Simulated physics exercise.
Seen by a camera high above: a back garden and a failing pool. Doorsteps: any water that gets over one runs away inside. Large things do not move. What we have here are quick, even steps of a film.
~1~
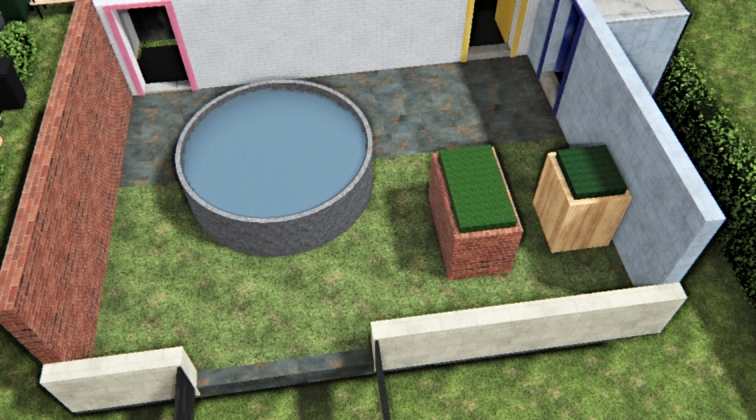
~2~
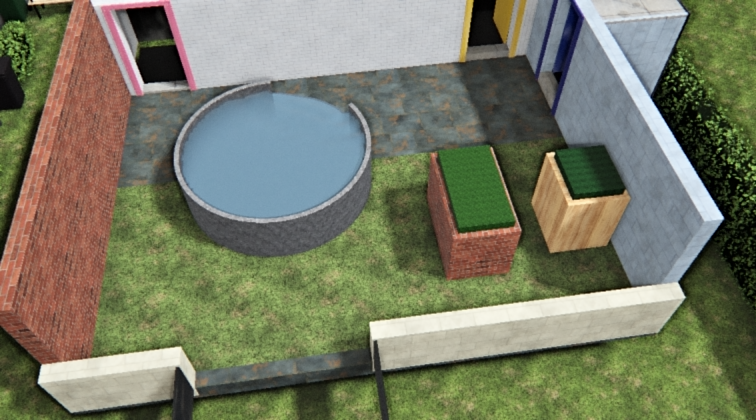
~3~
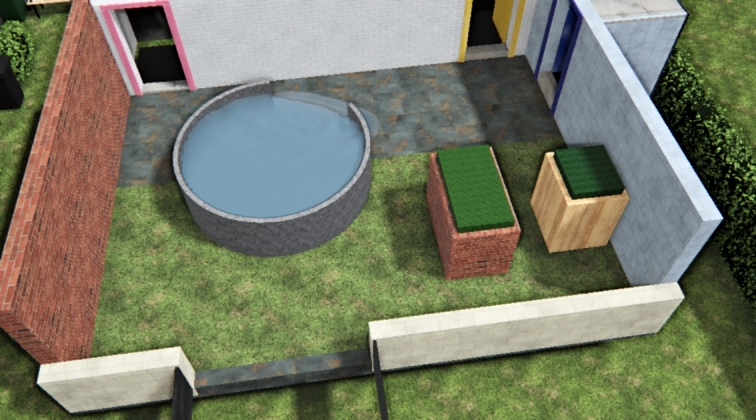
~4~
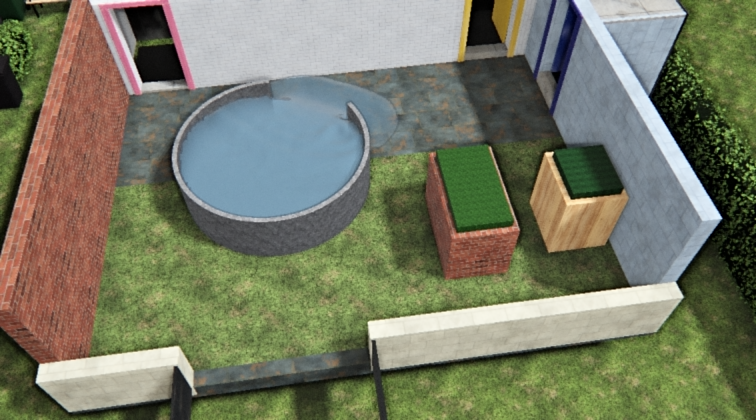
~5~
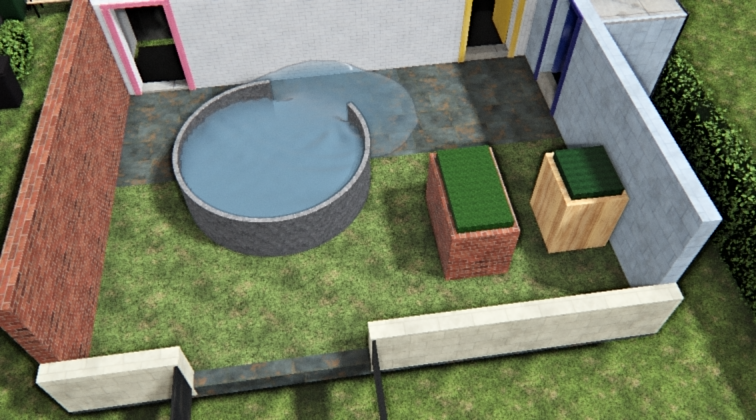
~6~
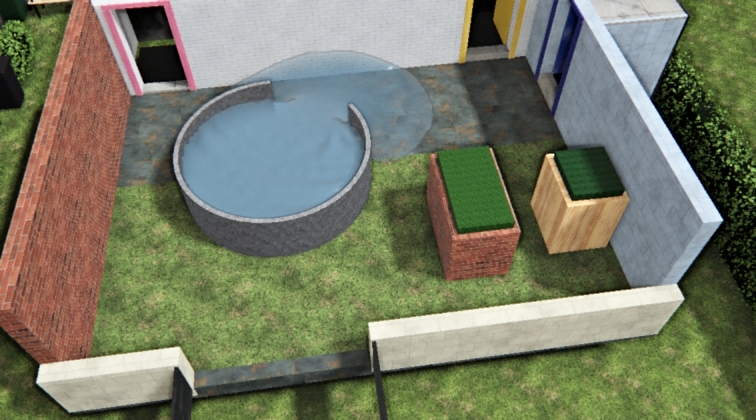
A round grey pool in a walled garden opening at its far side, water pouring out and spreading across the paving.
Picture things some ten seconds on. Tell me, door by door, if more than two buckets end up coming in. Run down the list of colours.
At the pink door, yes, more than two. At the blue door, yes, more than two. At the yellow door, yes, more than two.
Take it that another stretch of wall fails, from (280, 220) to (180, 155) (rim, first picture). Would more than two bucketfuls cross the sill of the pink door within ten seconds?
Result for the pink door: It ends up above.
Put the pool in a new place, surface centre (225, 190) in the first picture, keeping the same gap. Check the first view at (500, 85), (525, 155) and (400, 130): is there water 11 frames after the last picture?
Result: Inundated; spared; inundated.
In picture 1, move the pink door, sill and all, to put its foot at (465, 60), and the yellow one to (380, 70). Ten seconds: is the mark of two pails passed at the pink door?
The answer is that pink tops the limit.
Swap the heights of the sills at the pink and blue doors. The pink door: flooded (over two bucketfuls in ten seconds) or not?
Observation: Pink door fails to reach it.
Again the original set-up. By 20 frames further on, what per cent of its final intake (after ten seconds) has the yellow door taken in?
Working it through, I arrive at 25 %.
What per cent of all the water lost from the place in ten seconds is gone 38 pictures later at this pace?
That comes to 60 per cent, as I work it out.
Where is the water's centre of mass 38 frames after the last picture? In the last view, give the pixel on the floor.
I'd place it roughly at (364, 163).
A moment on, water covers 25 % of the floor; the pink door wet at the sill, nothing in, the blue door not reached, the yellow door wet at the sill, nothing in.
Next, water covers 35 % of the floor; the pink door wet at the sill, nothing in, the blue door under two buckets in, the yellow door wet at the sill, nothing in.
Then, water covers 50 % of the floor; the pink door under two buckets in, the blue door far over two buckets in, the yellow door over two buckets in.
Later, water covers 85 % of the floor; the pink door over two buckets in, the blue door far over two buckets in, the yellow door far over two buckets in.
In the end, water covers 100 % of the floor; the pink door far over two buckets in, the blue door far over two buckets in, the yellow door far over two buckets in.
